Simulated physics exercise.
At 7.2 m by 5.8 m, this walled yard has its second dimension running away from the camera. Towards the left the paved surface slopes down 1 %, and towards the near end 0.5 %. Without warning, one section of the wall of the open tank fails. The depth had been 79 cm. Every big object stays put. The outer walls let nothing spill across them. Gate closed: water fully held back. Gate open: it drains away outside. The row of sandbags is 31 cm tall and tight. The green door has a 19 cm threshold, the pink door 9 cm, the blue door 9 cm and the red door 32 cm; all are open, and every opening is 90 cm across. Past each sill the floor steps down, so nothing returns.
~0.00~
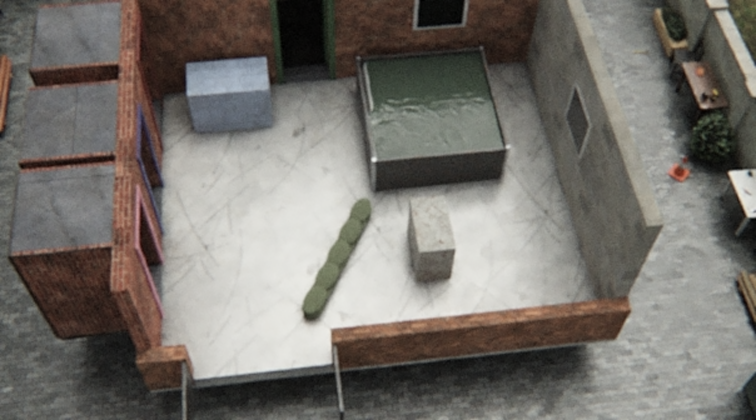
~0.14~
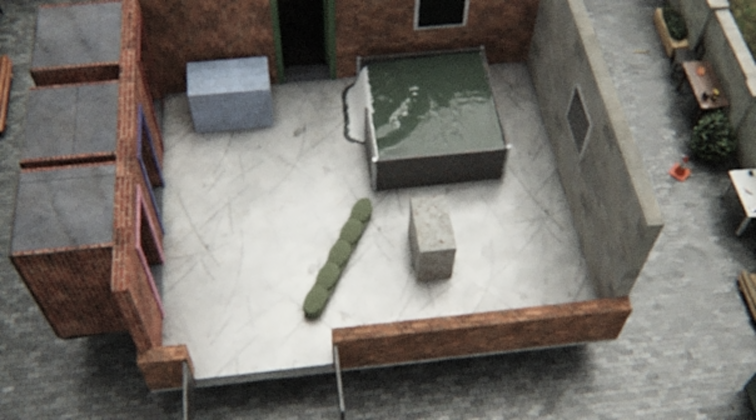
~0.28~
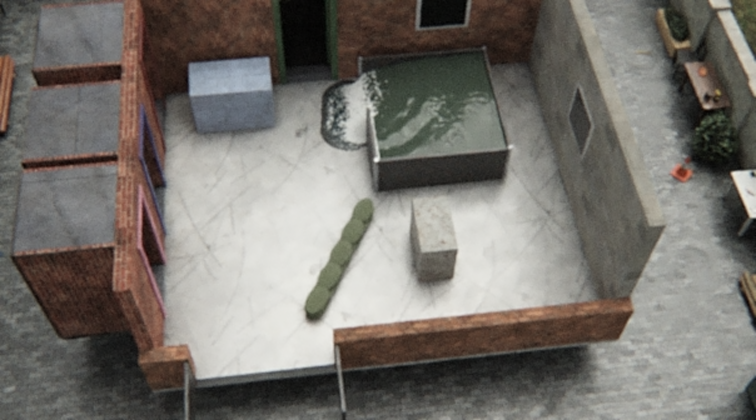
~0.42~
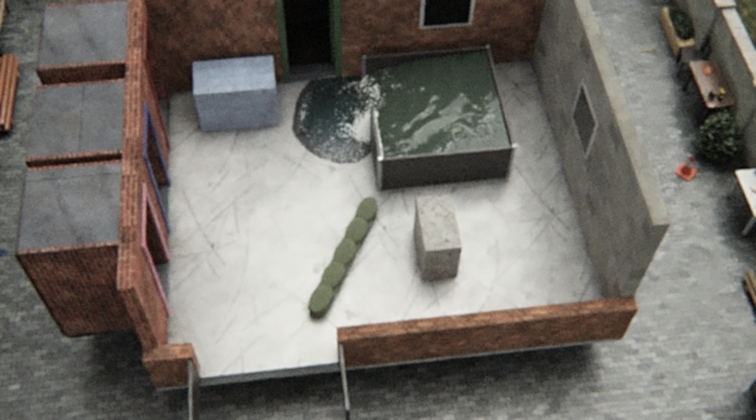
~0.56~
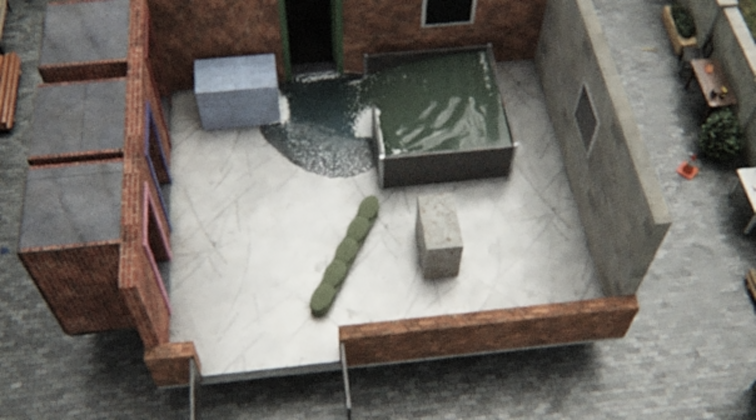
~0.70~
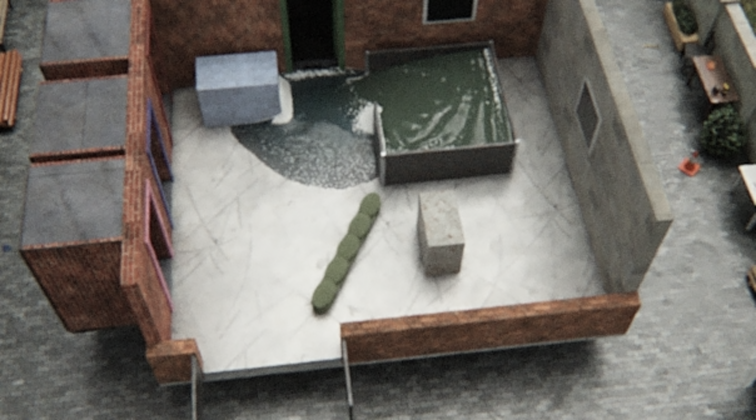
Dark green water bursting from the left side of an open tank and spreading across a pale walled yard past the green doorway.
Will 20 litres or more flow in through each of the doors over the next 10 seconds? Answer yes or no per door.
Green door: Yes, pink door: Yes, blue door: Yes, red door: No.
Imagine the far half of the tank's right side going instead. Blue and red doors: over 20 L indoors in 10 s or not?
Against that limit: Blue not over, red not over.
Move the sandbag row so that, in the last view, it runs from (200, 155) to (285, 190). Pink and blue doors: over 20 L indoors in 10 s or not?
Against that limit: Pink not over, blue not over.
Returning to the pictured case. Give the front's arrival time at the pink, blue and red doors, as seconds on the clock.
Pink = 2.0 s, blue = 1.4 s, red = 1.2 s.
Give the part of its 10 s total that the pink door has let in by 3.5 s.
Roughly 15%.
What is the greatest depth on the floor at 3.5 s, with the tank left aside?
38 cm or so.
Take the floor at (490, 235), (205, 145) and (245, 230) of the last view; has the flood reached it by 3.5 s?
First spot not yet wet, second submerged, third submerged.
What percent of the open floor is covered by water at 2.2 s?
Near 35 per cent is wet.
After 1.4 s water covers 25 % of the floor and is deepest (62 cm) near (293, 78); green door 42 cm at the sill, 20 L in, pink door not reached, blue door 8 cm at the sill, 0 L in, red door 7 cm at the sill, 0 L in.
After 2.2 s water covers 35 % of the floor and is deepest (53 cm) near (173, 89); green door 42 cm at the sill, 137 L in, pink door 8 cm at the sill, 0 L in, blue door 23 cm at the sill, 45 L in, red door 18 cm at the sill, 0 L in.
After 3.5 s water covers 55 % of the floor and is deepest (38 cm) near (172, 352); green door 31 cm at the sill, 269 L in, pink door 17 cm at the sill, 19 L in, blue door 11 cm at the sill, 118 L in, red door 13 cm at the sill, 0 L in.
After 6.0 s water covers 60 % of the floor and is deepest (24 cm) near (173, 302); green door 21 cm at the sill, 350 L in, pink door 18 cm at the sill, 64 L in, blue door 13 cm at the sill, 189 L in, red door 9 cm at the sill, 0 L in.
After 10.0 s water covers 70 % of the floor and is deepest (14 cm) near (173, 302); green door 13 cm at the sill, 354 L in, pink door 14 cm at the sill, 121 L in, blue door 9 cm at the sill, 221 L in, red door 6 cm at the sill, 0 L in.
